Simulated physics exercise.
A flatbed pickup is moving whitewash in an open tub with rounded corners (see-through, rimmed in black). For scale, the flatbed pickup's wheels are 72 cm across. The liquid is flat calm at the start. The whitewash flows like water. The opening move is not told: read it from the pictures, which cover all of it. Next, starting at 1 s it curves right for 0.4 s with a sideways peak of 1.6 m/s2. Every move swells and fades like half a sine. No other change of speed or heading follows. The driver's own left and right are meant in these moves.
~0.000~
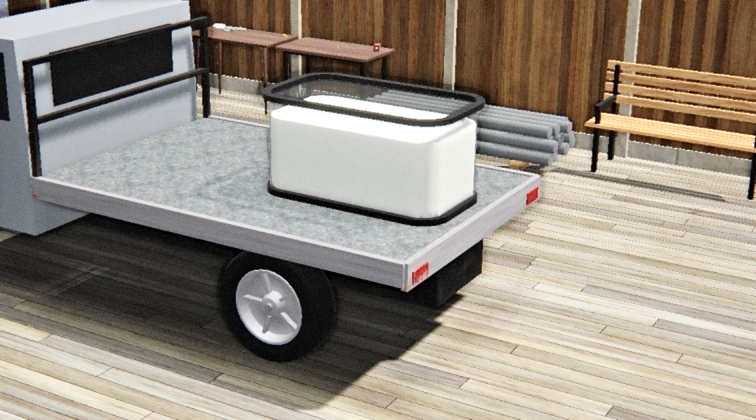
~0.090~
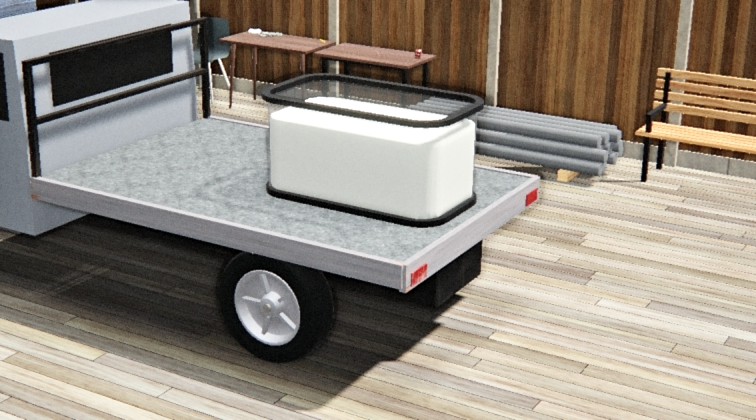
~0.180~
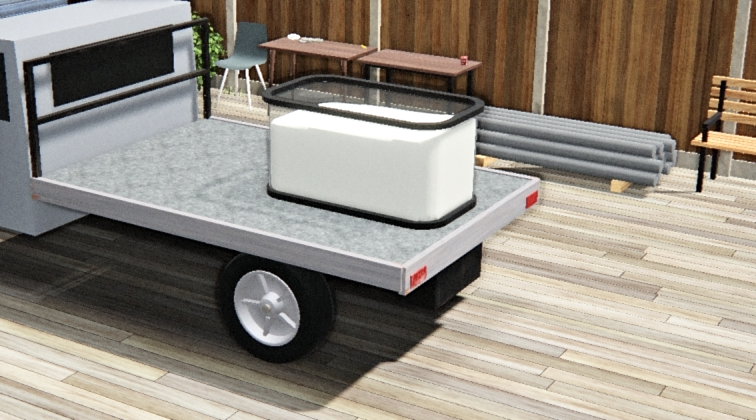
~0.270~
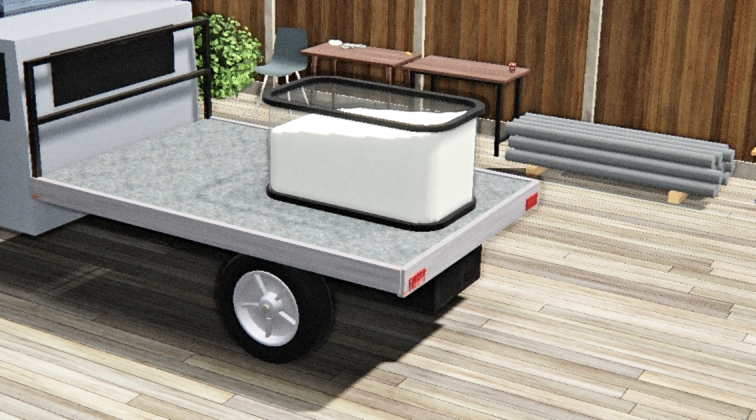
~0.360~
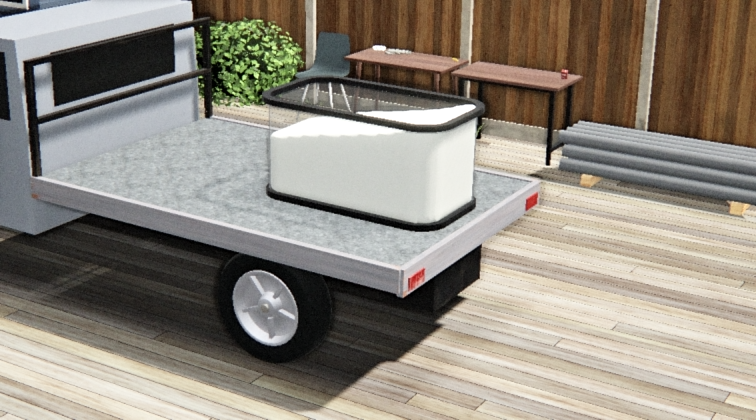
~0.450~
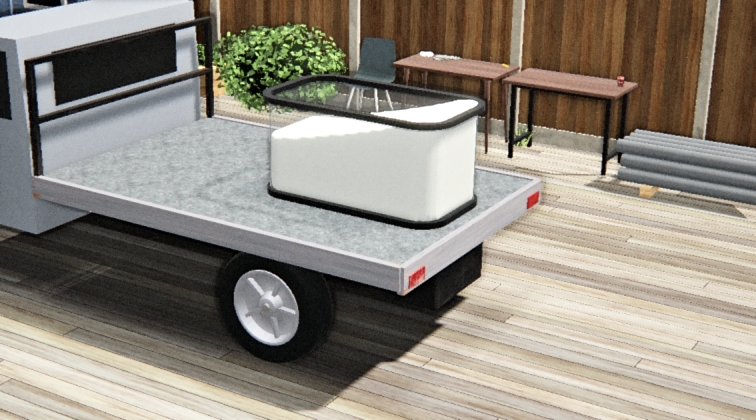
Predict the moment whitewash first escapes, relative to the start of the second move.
The first spill: After.
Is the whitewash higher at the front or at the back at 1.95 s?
At the back.
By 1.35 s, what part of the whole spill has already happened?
About 0 per cent.
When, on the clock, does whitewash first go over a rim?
At about 2.2 s.
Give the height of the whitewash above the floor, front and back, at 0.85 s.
About 46 cm in front and 44 cm behind.
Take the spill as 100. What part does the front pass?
Some 0 per cent of it.
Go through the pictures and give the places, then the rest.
The surface is at (283, 112) by the front wall; at (433, 138) by the back wall; it lies level with the rim line; the front is on the left, levels are read along the near wall; a wheel hub at (264, 310), in the first picture.
The surface is at (282, 113) by the front wall; at (432, 139) by the back wall; it lies level with the rim line, in the second picture.
The surface is at (282, 118) by the front wall; at (432, 138) by the back wall; it climbs 3° towards the back, in the third picture.
The surface is at (282, 129) by the front wall; at (432, 129) by the back wall; it climbs 9° towards the back, in the fourth picture.
The surface is at (282, 131) by the front wall; at (432, 124) by the back wall; it climbs 12° towards the back, in the fifth picture.
The surface is at (283, 130) by the front wall; at (433, 119) by the back wall; it climbs 13° towards the back; a wheel hub at (262, 310), in the sixth picture.
After 0.85 s the surface is 45 cm up at the front and 45 cm at the back; nothing has left.
After 1.35 s the surface is 55 cm up at the front and 37 cm at the back; nothing has left.
After 1.95 s the surface is 38 cm up at the front and 60 cm at the back; nothing has left.
After 4.39 s 1 per cent is out, over the back and the far side; the first of it left at about 2.15 s, and the second move began at 1 s.
